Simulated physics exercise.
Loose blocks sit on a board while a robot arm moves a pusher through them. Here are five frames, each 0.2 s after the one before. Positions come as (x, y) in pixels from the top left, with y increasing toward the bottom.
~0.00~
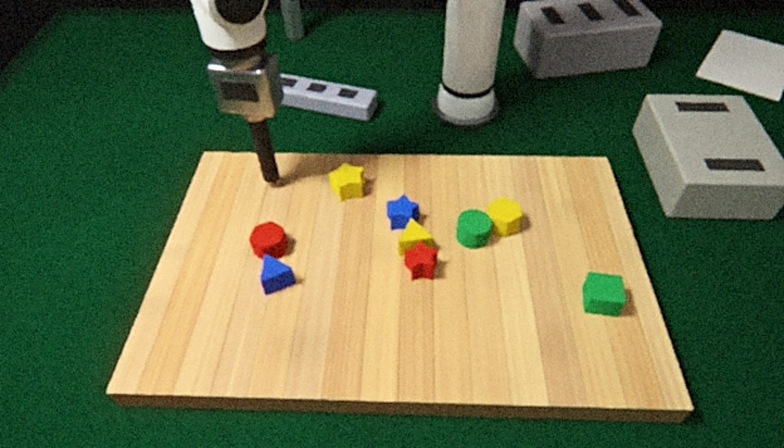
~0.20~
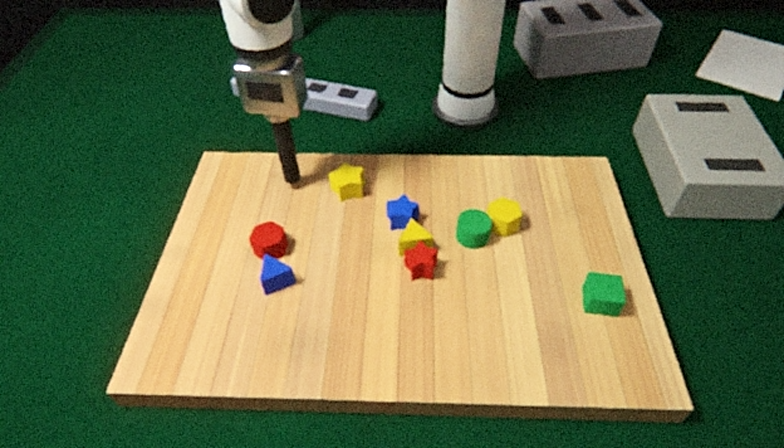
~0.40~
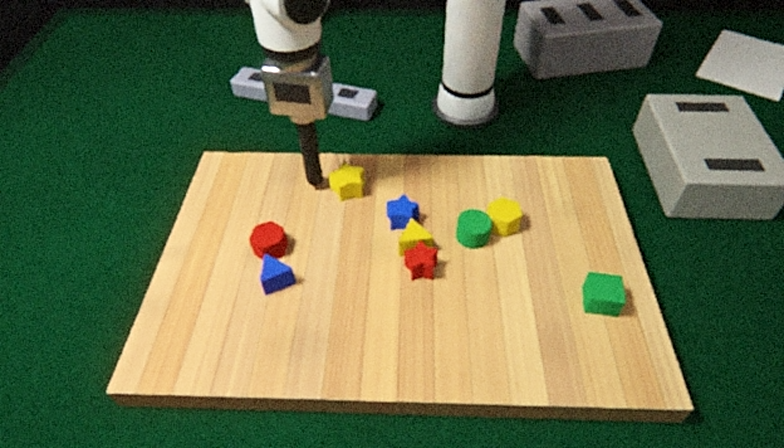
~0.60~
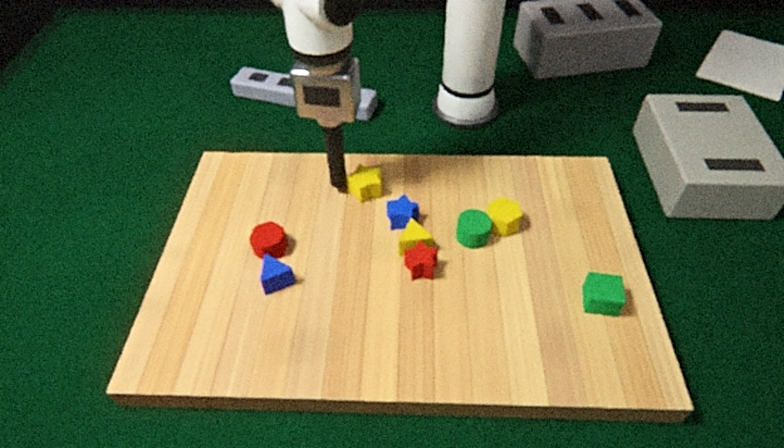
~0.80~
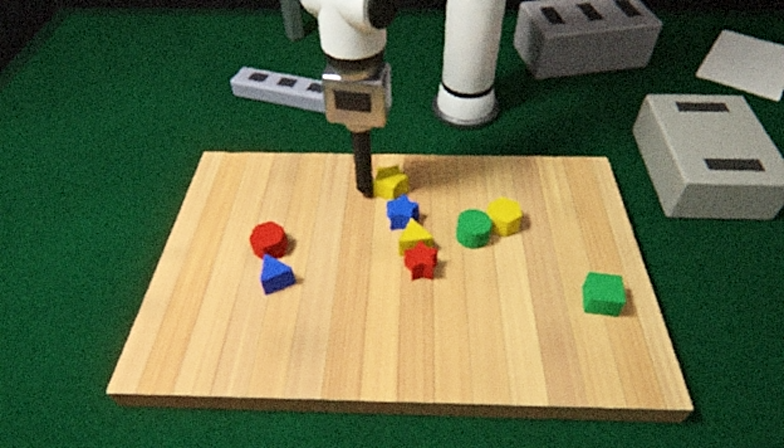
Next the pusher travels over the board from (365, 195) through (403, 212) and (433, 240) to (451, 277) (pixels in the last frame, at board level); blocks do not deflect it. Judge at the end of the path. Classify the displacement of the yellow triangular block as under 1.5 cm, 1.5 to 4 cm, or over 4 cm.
More than 4 cm.
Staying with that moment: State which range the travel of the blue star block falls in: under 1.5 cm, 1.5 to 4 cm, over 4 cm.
Goes over 4 cm.
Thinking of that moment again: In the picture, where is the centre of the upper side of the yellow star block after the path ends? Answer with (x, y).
I'd say the yellow star block ends with its top centre at (404, 177).
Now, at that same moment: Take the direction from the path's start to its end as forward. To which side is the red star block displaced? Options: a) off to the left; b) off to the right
Choice b: Off to the right.
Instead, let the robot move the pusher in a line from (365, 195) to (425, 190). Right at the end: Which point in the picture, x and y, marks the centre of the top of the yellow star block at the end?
The middle of its upper face should be somewhere near (446, 170).
The first path, step by step. One third of the way, pusher (404, 206); yellow star block (404, 177), turned 65° anticlockwise; blue star block (407, 213), turned 25° clockwise.
Two thirds of the way, pusher (434, 234); yellow star block (404, 177), turned 65° anticlockwise; blue star block (417, 235), turned 85° clockwise; yellow triangular block (422, 259), turned 15° anticlockwise; red star block (426, 279), turned 15° clockwise.
At the end, pusher (451, 271); yellow star block (404, 177), turned 65° anticlockwise; blue star block (417, 238), turned 110° clockwise; yellow triangular block (416, 262), turned 25° anticlockwise; red star block (427, 282).
